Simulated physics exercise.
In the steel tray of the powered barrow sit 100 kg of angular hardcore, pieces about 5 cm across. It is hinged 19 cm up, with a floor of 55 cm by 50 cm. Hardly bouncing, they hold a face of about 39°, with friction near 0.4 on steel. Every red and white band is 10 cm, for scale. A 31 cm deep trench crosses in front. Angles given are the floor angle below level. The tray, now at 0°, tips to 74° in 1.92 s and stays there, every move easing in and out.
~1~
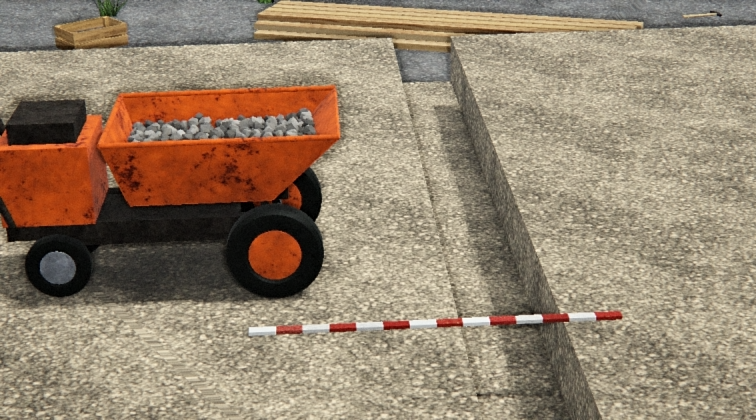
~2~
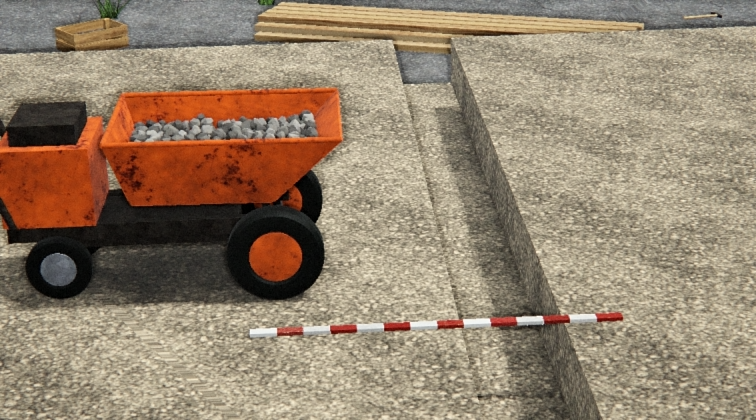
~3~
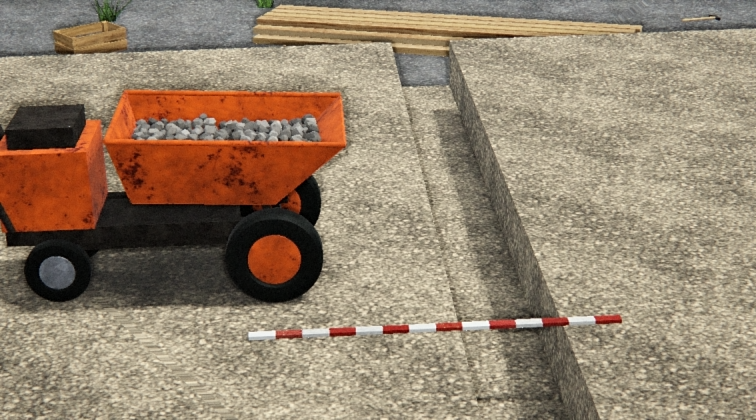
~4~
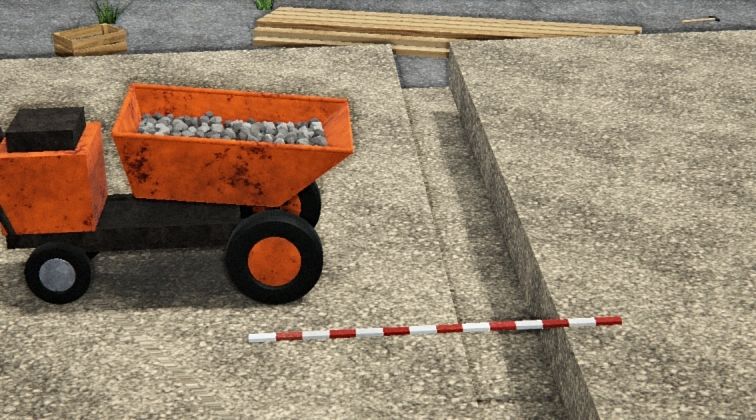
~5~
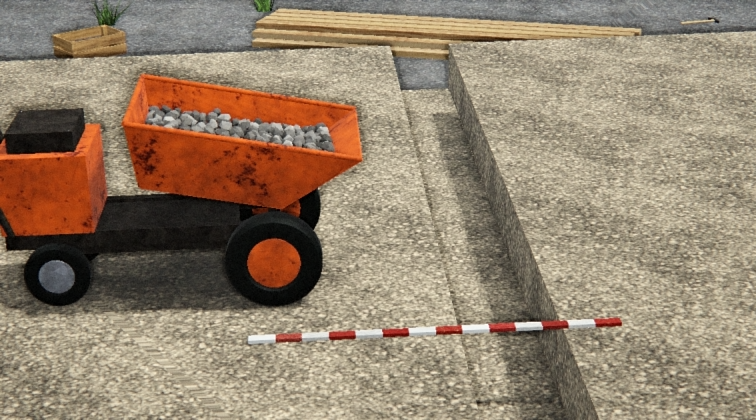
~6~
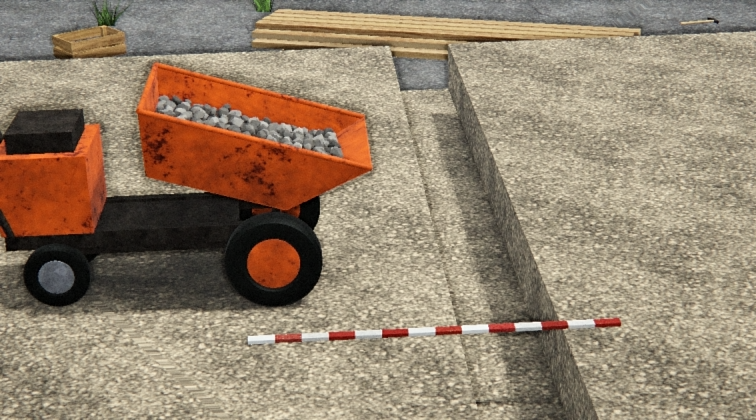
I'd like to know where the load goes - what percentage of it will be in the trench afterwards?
I would put it at about 46 per cent.
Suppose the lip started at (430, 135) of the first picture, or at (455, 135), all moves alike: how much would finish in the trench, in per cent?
That gives roughly 90 per cent and roughly 50 per cent.
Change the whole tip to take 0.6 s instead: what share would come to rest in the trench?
Close to 65 percent, then.
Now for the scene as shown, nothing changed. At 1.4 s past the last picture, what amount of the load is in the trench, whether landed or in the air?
Close to 30 per cent at that time.
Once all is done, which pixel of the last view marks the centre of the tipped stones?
Roughly (480, 323), I'd say.
Then, 0.8 s after the last picture the floor is at 62°, 100 % in the tray; the foremost stones are at (406, 230).
Then, 1.4 s after the last picture the floor is at 74°, 57 % in the tray, 15 % short of the trench, 28 % in the trench; the foremost stones are at (529, 317).
Then, 1.8 s after the last picture the floor is at 74°, 43 % in the tray, 15 % short of the trench, 42 % in the trench; the foremost stones are at (535, 334).
Then, 3.7 s after the last picture the floor is at 74°, 39 % in the tray, 15 % short of the trench, 46 % in the trench; the foremost stones are at (535, 334).
